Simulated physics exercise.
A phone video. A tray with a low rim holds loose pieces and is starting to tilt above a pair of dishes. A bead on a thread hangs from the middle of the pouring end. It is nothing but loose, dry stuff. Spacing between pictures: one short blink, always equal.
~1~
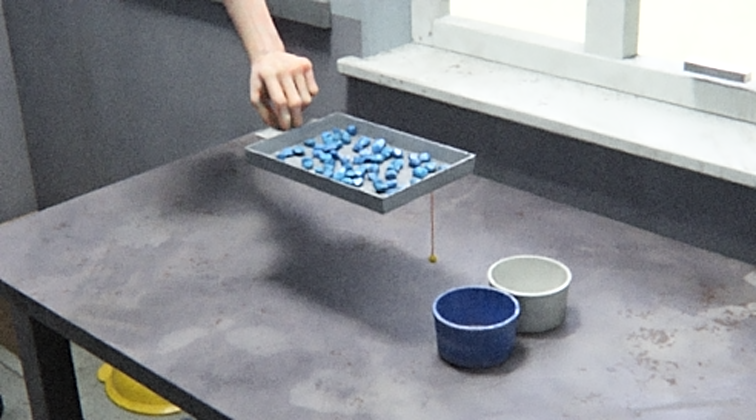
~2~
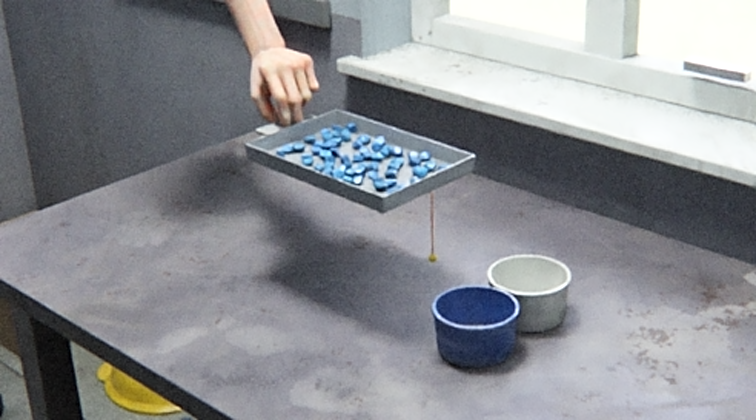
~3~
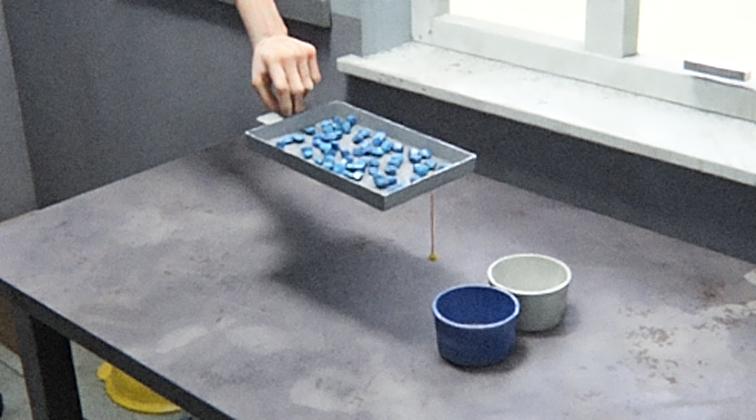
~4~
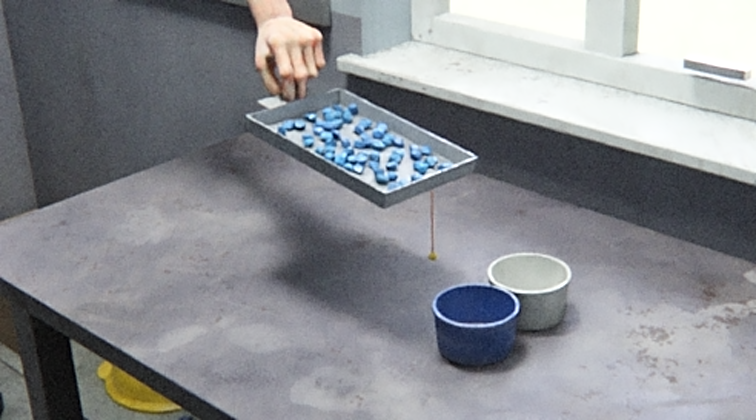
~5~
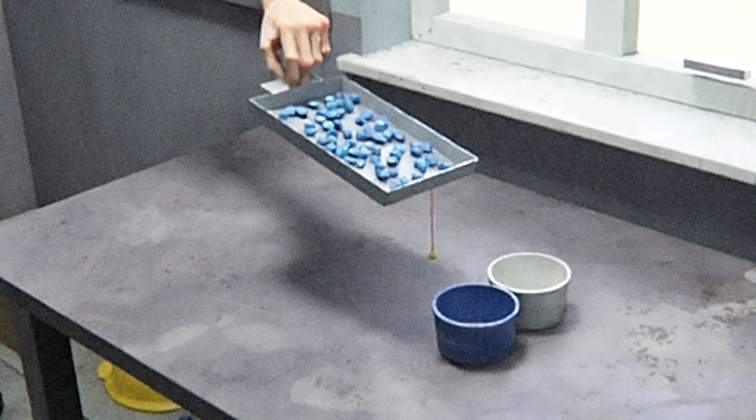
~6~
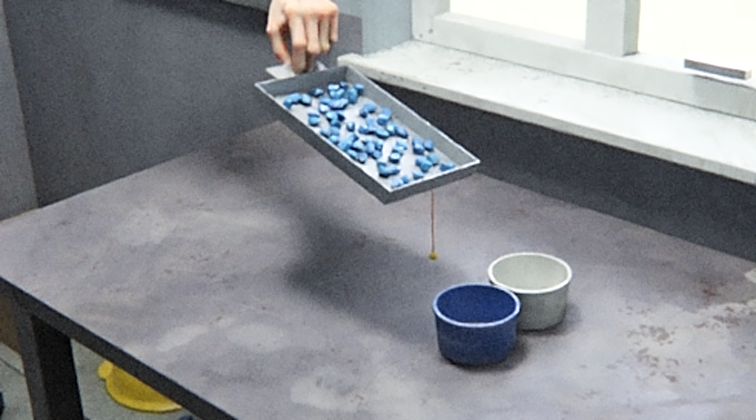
A hand raising the back end of a gray tray of blue stones, slanting it above a blue dish and a white dish.
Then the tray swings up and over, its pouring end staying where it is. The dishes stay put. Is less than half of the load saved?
Yes, less than half is saved.
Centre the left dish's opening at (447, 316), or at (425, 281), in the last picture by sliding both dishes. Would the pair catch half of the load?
Result, first setup: The minor share; second setup: The bulk.
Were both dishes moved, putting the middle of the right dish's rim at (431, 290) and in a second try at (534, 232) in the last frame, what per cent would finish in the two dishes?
In order: 0 percent and 90 percent.
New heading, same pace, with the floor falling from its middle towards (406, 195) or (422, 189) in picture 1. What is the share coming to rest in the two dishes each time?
The first try yields 30 percent and the second 40 percent.
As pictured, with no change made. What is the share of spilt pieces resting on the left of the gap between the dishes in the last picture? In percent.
Close to 70 per cent of the spill, I think.
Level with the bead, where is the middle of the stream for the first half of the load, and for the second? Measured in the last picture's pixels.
The opening part goes through (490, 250); what follows goes through (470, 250).
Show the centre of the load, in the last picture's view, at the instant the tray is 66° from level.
I'd put the middle close to (444, 157).
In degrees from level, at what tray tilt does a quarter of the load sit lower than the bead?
It sits at roughly 95°.
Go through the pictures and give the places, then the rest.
The first picture shows corners of the pouring end at (383, 197) and (473, 155), level; middle of the load at (358, 160), aquarium stones; left dish at (508, 337); right dish at (561, 304); bead on its thread at (433, 259).
The second picture shows corners of the pouring end at (383, 196) and (473, 155), level; middle of the load at (358, 158).
The third picture shows corners of the pouring end at (384, 194) and (474, 156), tipped barely, lowest at the right corner; middle of the load at (358, 152).
The fourth picture shows corners of the pouring end at (386, 192) and (475, 157), tipped a little, lowest at the right corner; middle of the load at (359, 144).
The fifth picture shows corners of the pouring end at (387, 190) and (476, 159), tipped clearly, lowest at the right corner; middle of the load at (360, 136).
The sixth picture shows corners of the pouring end at (390, 189) and (477, 161), tipped clearly, lowest at the right corner; middle of the load at (363, 129); left dish at (509, 335); right dish at (562, 301).
Soon after the last picture, tray tipped steeply; nearly all on the tray; a stray few in the air.
A little later, tray tipped past a quarter turn; about a third on the tray; a small part in the right dish; about a third outside both; about a quarter in the air.
Later still, tray tipped past a quarter turn; a stray few in the left dish; a small part in the right dish; most outside both.
At rest, tray tipped past a quarter turn; a stray few in the left dish; a small part in the right dish; most outside both.
